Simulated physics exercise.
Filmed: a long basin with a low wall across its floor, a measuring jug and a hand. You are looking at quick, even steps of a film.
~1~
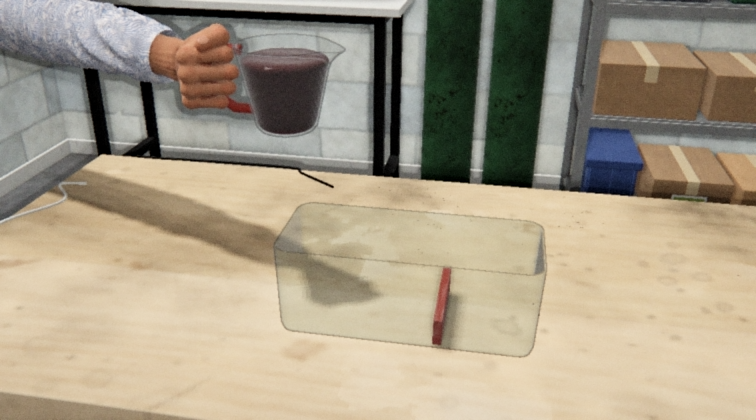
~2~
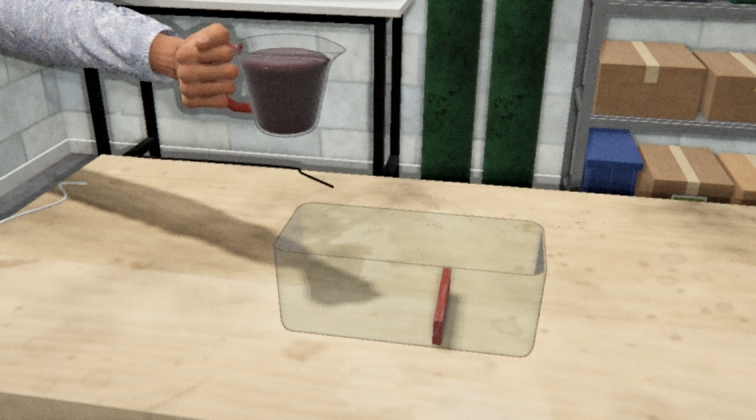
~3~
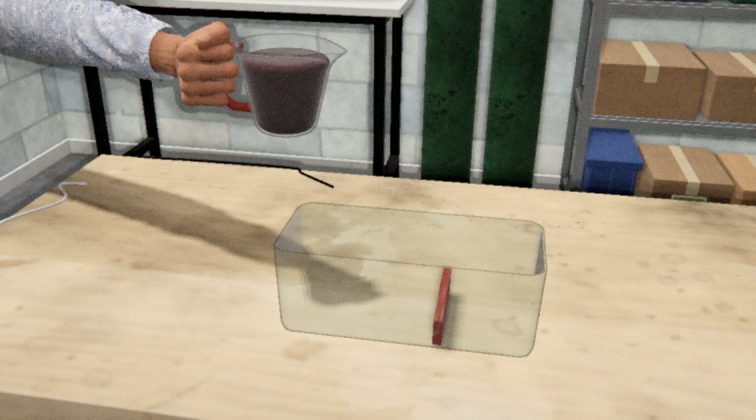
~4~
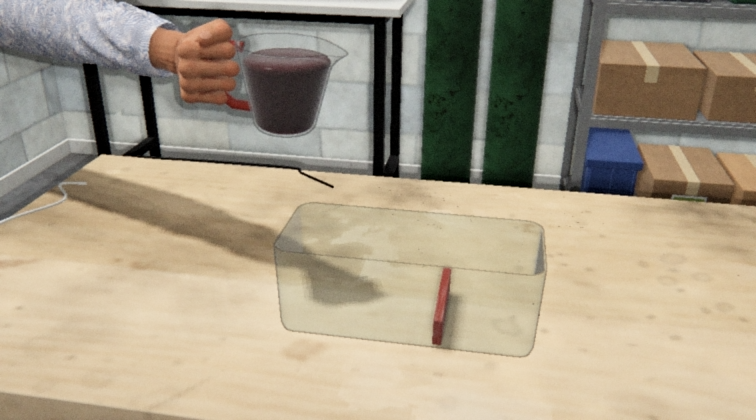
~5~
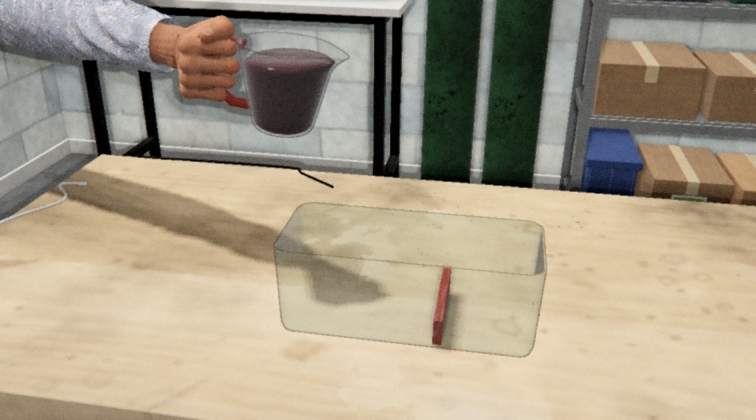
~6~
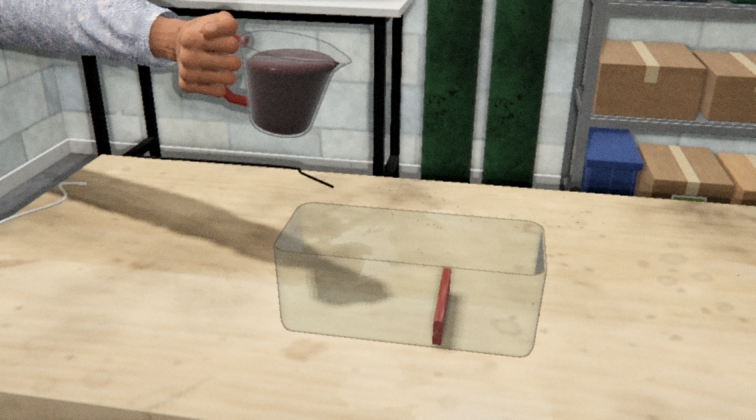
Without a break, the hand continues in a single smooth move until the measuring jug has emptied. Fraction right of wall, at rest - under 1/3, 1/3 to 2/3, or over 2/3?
After it calms, what's right of the wall is a small share, below one third.
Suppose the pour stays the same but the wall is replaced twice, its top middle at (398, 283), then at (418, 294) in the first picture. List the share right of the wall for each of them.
In turn 60 and 25 in a hundred.
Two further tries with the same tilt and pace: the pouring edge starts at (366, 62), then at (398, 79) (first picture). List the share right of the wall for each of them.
First try: 10 percent; second try: 60 percent.
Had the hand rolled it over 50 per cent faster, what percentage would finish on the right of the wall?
Somewhere near 5 percent.
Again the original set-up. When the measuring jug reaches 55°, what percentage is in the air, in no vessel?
I'd put it near 20 per cent.
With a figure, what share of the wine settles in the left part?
Roughly 90 in a hundred.
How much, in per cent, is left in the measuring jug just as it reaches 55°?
It still holds around 75 per cent there.
A moment on, the measuring jug is tipped part way and 73 per cent is still to pour, 7 is left of the wall and 0 right of it.
Next, the measuring jug is tipped on its side and 20 per cent is still to pour, 56 is left of the wall and 3 right of it.
Then the measuring jug is tipped on its side and 1 per cent is still to pour, 88 is left of the wall and 7 right of it.
Later the measuring jug is tipped on its side and 0 per cent is still to pour, 90 is left of the wall and 7 right of it.
In the end 90 per cent lies left of the wall, 7 right of it and 3 outside.
